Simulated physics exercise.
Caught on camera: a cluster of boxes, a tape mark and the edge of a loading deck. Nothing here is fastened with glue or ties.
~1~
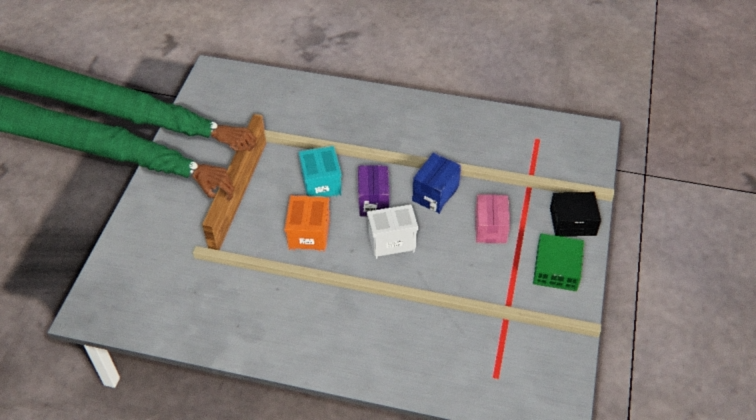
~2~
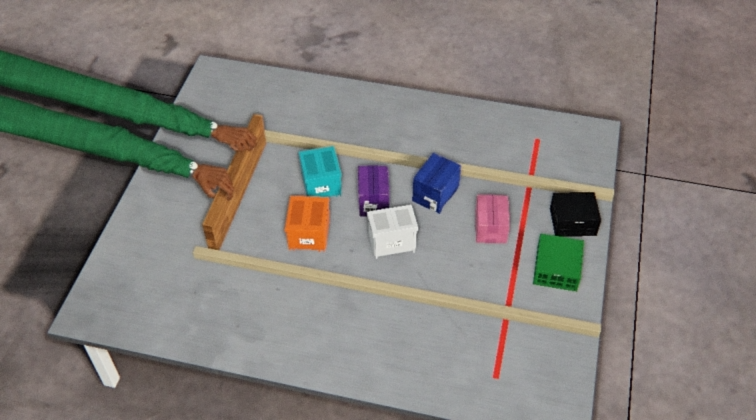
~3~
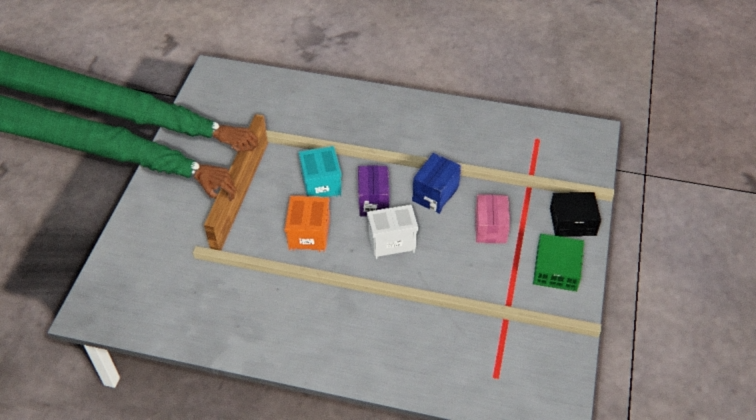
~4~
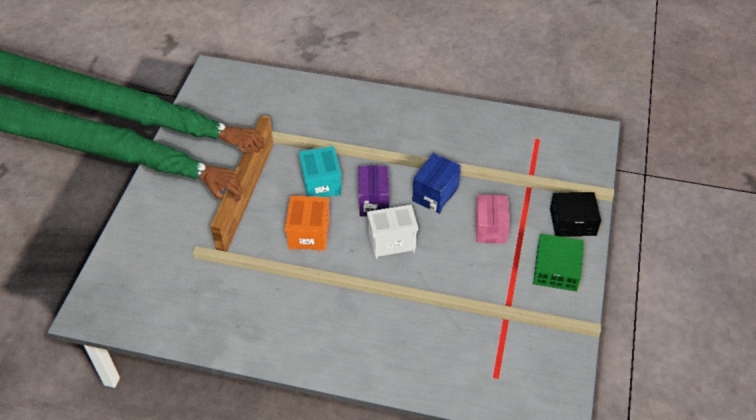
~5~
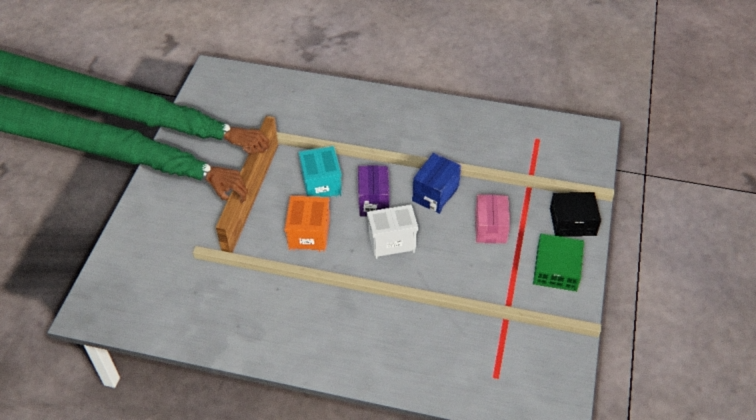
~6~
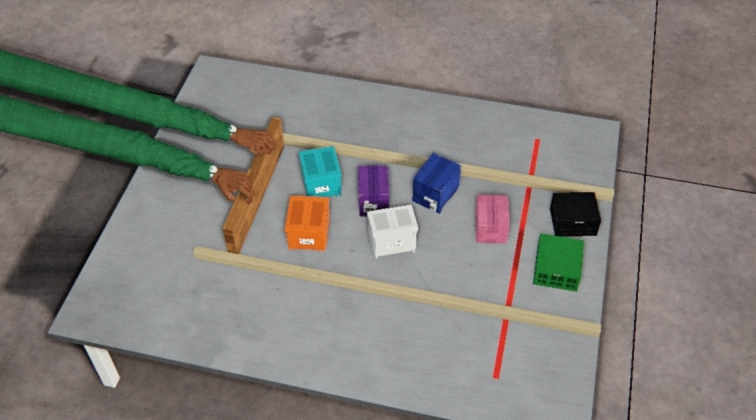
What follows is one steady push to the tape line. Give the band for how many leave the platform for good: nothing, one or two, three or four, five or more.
In the end, the drop-off count sits at one or a two.
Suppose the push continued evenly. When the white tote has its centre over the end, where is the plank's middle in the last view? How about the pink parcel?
The middle is at (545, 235) when it's the white tote, and at (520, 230) when it's the pink parcel.
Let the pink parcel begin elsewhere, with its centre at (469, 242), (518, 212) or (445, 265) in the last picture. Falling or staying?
Taking the starts in order, it falls away, then keeps its place, then keeps its place.
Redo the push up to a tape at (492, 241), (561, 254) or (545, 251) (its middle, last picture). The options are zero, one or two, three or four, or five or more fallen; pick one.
Just one or two; 5 or more; either three or four.
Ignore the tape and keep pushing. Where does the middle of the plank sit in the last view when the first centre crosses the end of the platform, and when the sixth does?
At (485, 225) for the first, at (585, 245) for the sixth.
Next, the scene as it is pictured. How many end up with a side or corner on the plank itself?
Tally at the end: 3.
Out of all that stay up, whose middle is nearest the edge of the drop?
The pink parcel, that one.
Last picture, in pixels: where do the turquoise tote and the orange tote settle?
The turquoise tote ends at (542, 221) and the orange tote at (536, 268).
A little later, none off yet; black crate at rest near (575, 214); green crate at rest near (559, 262); pink parcel at rest near (492, 219).
When it is over, the number that fall off is one or two; down, green crate.
